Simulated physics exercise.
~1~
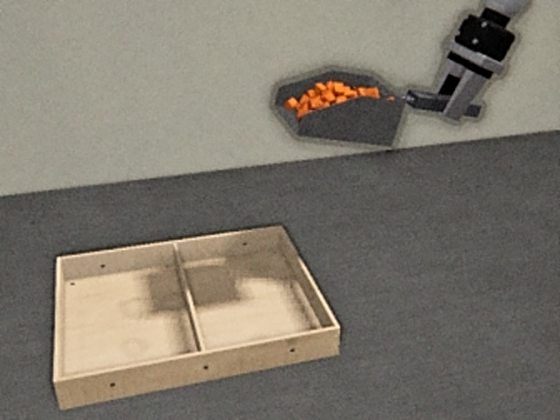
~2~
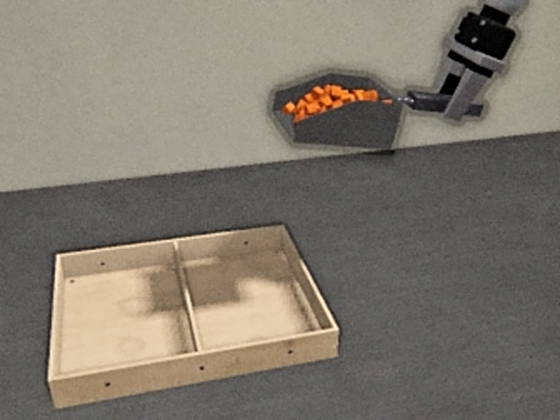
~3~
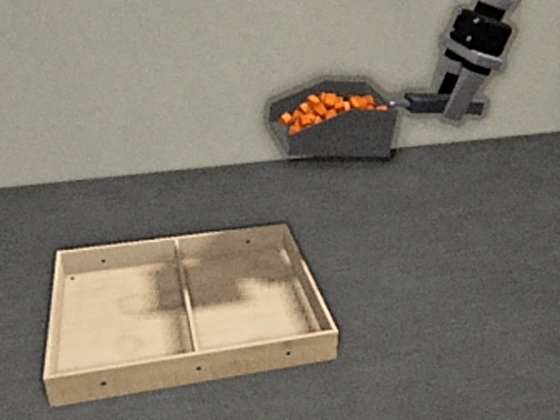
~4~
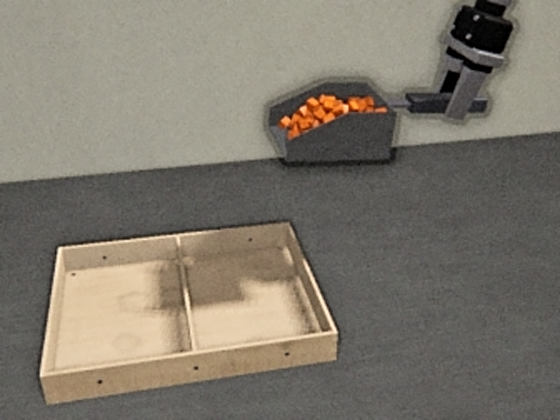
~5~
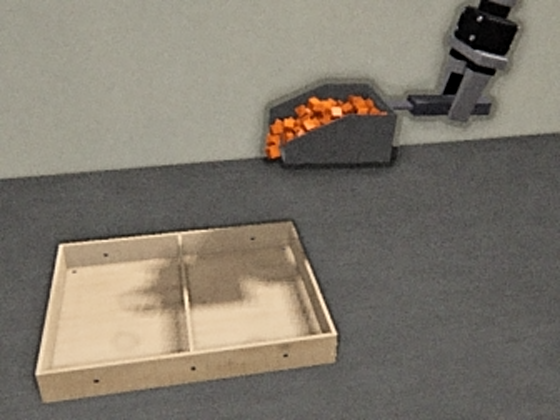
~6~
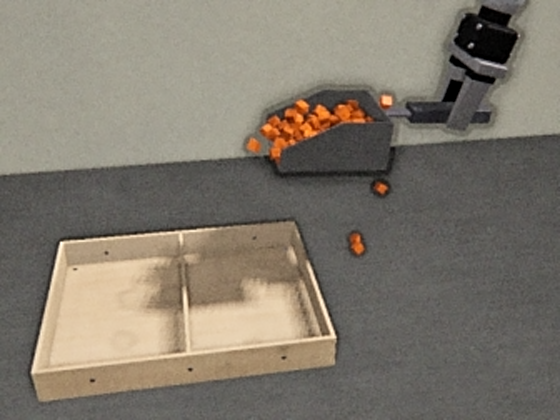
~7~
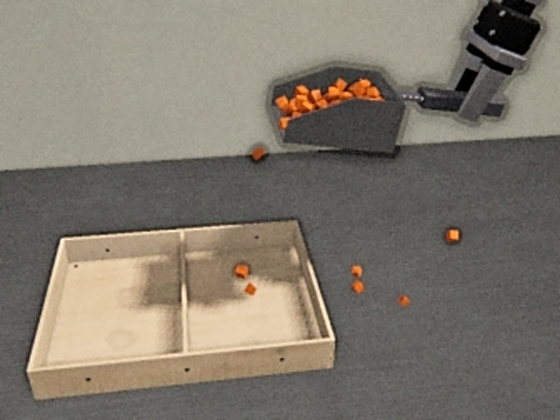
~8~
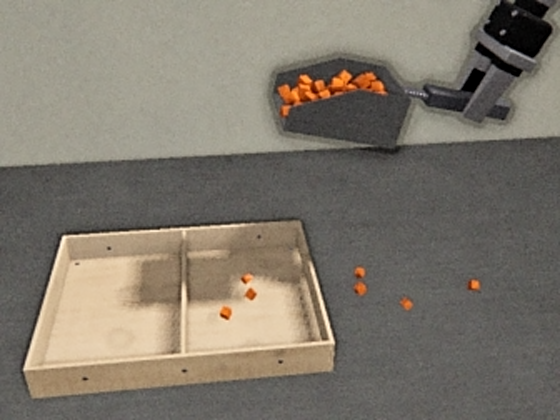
A robot arm dips and raises a scoop of orange cubes, spilling only a few.
